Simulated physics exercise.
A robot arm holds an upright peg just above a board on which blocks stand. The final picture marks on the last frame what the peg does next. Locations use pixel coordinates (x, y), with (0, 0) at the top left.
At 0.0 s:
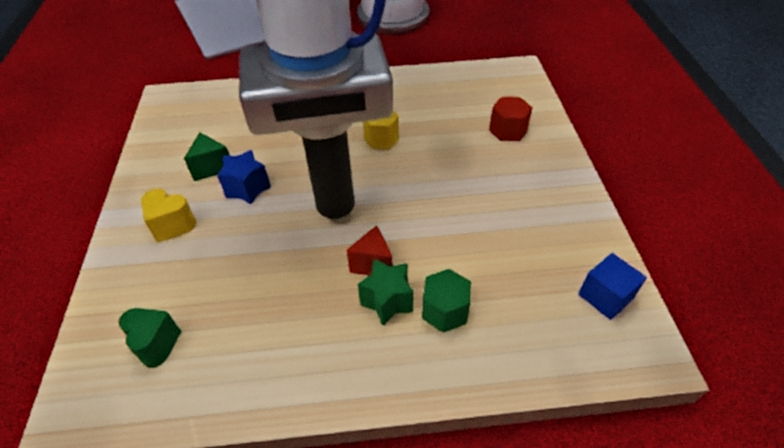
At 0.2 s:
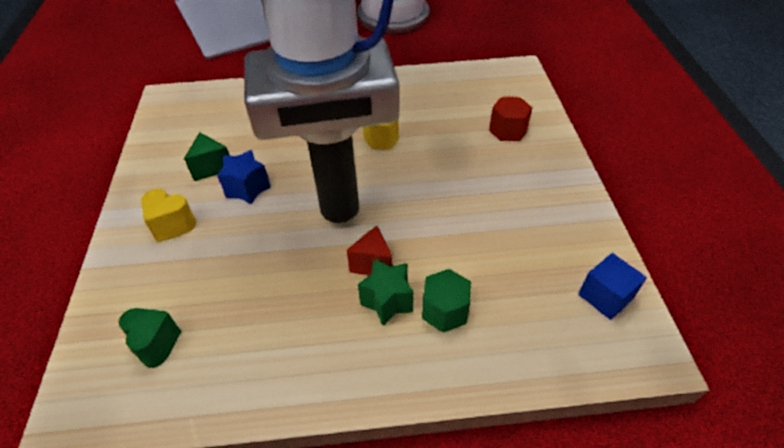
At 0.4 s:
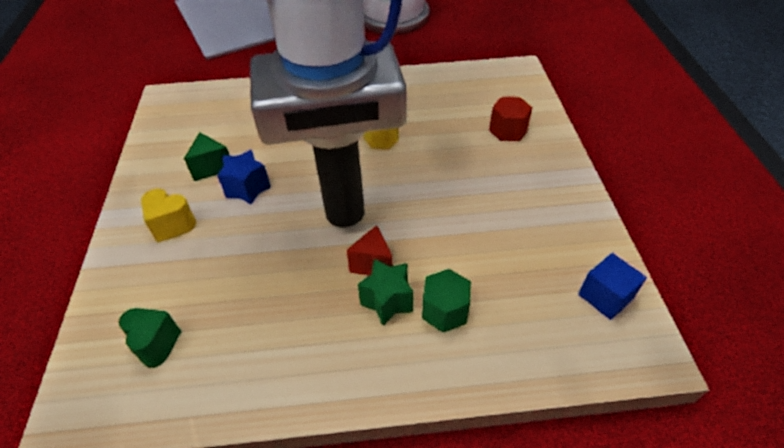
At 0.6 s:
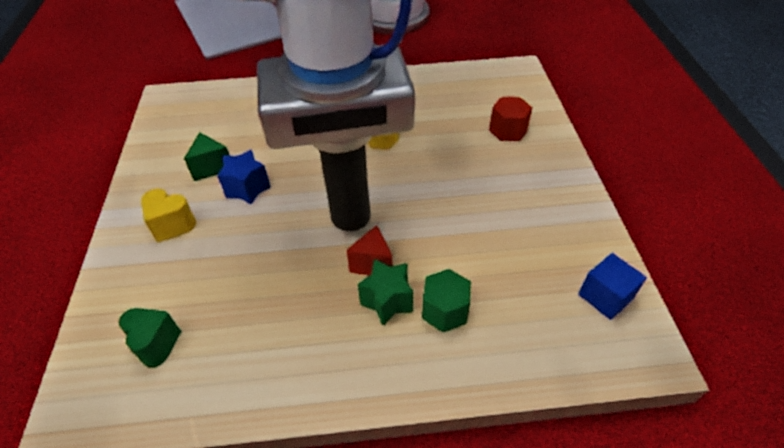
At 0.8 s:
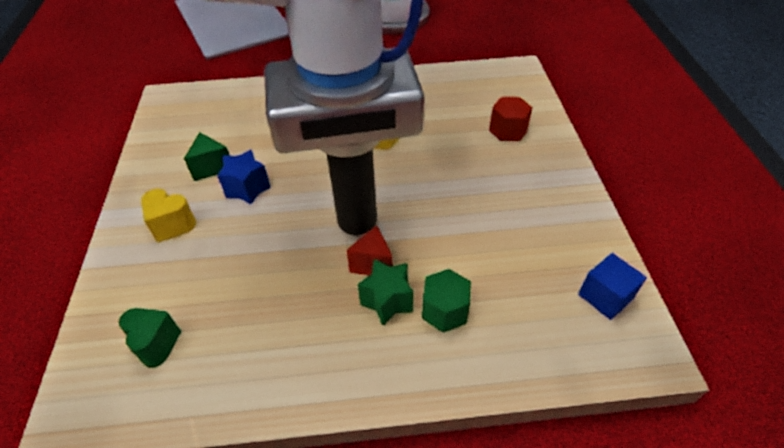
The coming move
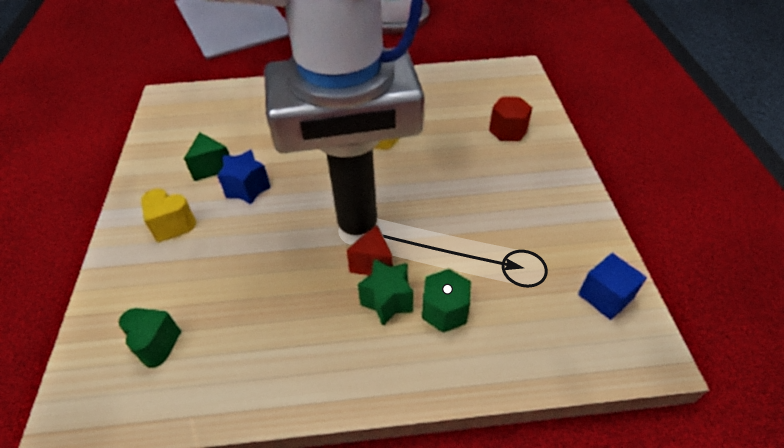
A robot arm moves its black peg slightly right and down while the blocks stay still.
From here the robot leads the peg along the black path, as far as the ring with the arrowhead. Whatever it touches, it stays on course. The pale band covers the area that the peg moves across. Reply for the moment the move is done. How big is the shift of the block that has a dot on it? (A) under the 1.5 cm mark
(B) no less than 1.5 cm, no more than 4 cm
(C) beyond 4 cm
My answer is option A.
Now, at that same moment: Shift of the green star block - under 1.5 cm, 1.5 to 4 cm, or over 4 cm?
Short, under 1.5 cm.
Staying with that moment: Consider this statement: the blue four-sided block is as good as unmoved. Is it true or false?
That is true.
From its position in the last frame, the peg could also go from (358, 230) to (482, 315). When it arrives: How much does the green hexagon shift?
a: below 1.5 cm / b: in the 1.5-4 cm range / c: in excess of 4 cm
c: In excess of 4 cm.
The line goes from (358, 230) to (525, 268); the dot is on the green hexagon.
What follows on the original path. One third of the way, peg at (413, 234); red triangular block at (390, 245), turned 65° clockwise.
Two thirds of the way, peg at (469, 246); red triangular block at (390, 245), turned 65° clockwise.
At the end, peg at (528, 259); red triangular block at (390, 245), turned 65° clockwise; green star block unmoved; green hexagon unmoved; blue four-sided block unmoved.
